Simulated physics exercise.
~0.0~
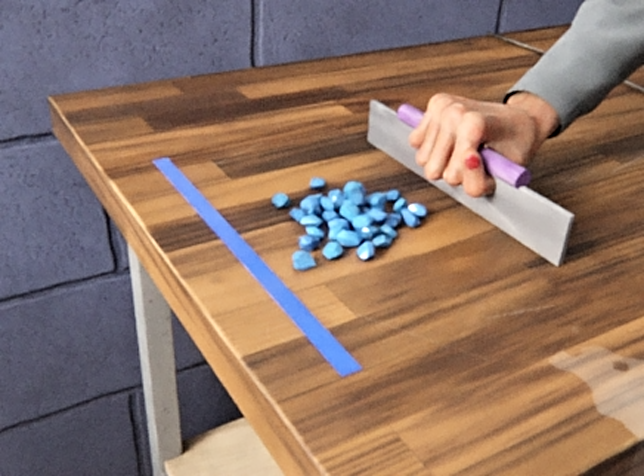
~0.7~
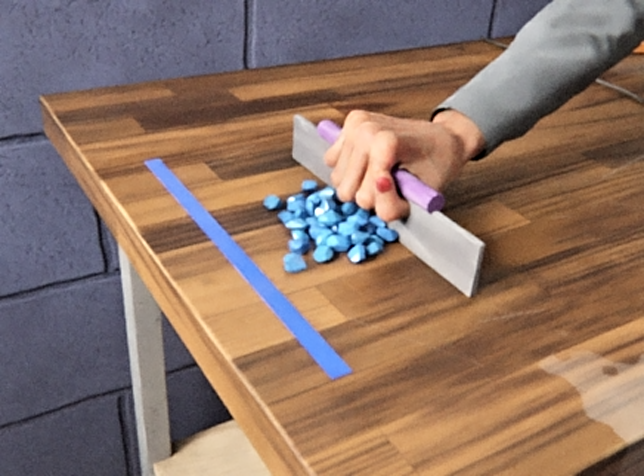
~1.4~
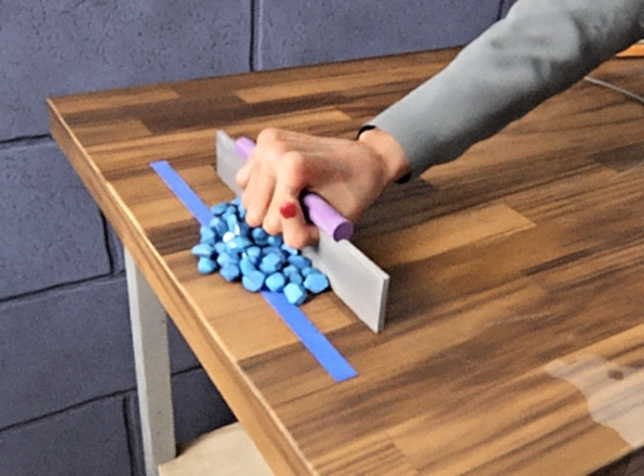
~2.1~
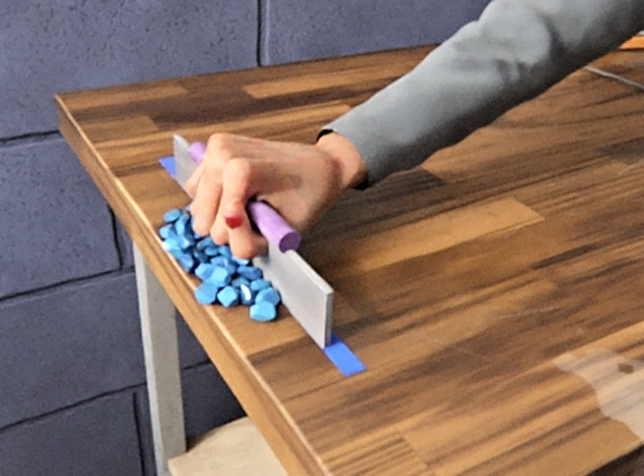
On a wooden tabletop, a hand pushes blue pebbles left with a scraper, reaching blue tape.
